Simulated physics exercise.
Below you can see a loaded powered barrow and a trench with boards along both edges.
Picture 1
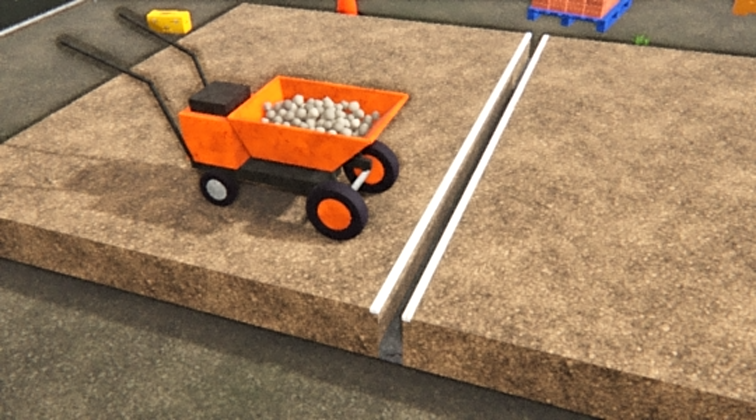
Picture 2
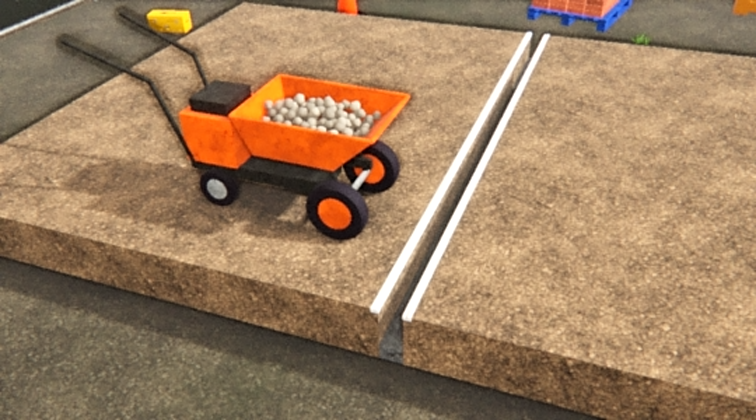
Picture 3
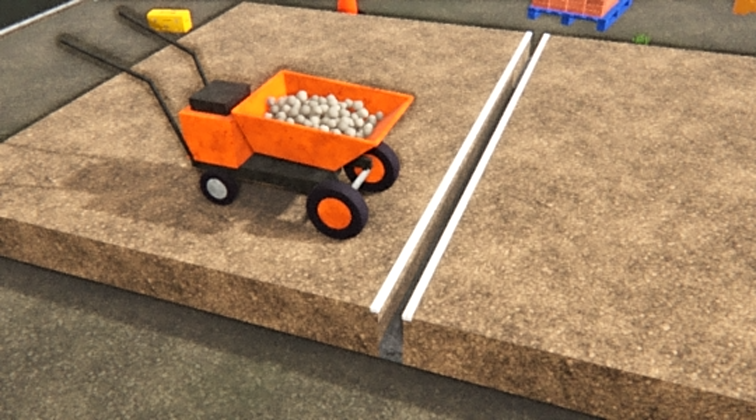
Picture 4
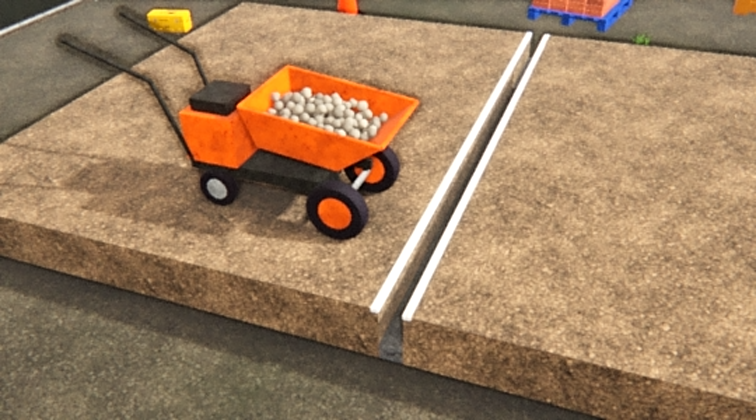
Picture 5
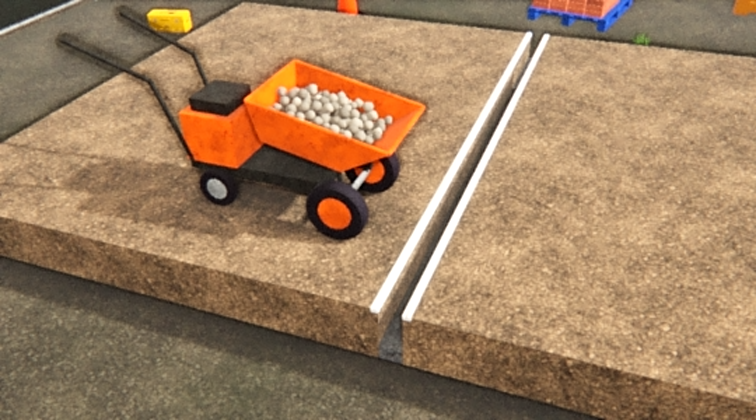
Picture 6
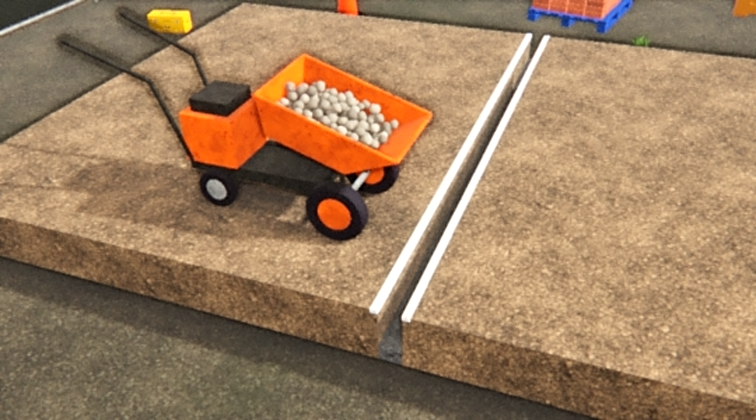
An orange powered barrow with black handles stands on a raised slab of brown earth, seen from above and to one side in an outdoor yard. Its skip holds pale rounded pebbles, and to its right a narrow trench runs between two white boards, with a blue pallet behind. The skip tilts slowly forward to the right, its rear rising, while the wheels and camera stay still.
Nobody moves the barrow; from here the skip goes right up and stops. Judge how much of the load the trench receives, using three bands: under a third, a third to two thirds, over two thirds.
The trench receives under a third of the load.
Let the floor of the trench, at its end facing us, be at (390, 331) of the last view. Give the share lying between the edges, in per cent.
About 0 per cent.
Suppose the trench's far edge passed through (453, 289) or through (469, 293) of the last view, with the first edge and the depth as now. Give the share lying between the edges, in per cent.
Roughly 80 % first, 100 % second.
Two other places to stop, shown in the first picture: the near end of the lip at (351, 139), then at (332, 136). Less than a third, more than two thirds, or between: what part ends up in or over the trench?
At the first place the answer is in the middle band, and at the second it is one to two thirds.
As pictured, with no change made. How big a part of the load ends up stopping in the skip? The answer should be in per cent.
15 %, about.
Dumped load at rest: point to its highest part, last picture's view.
In the last picture, the peak is close to (470, 222).
Just after the last frame, skip tipped steeply; every one in the skip.
A moment on, skip tipped right over; roughly two thirds in the skip; just a few in or heaped over the trench; roughly a third beyond it; just a few falling.
Further on, skip tipped right over; roughly a quarter in the skip; just a few in or heaped over the trench; the larger part beyond it.
When it is over, skip tipped right over; roughly a quarter in the skip; just a few in or heaped over the trench; the larger part beyond it.
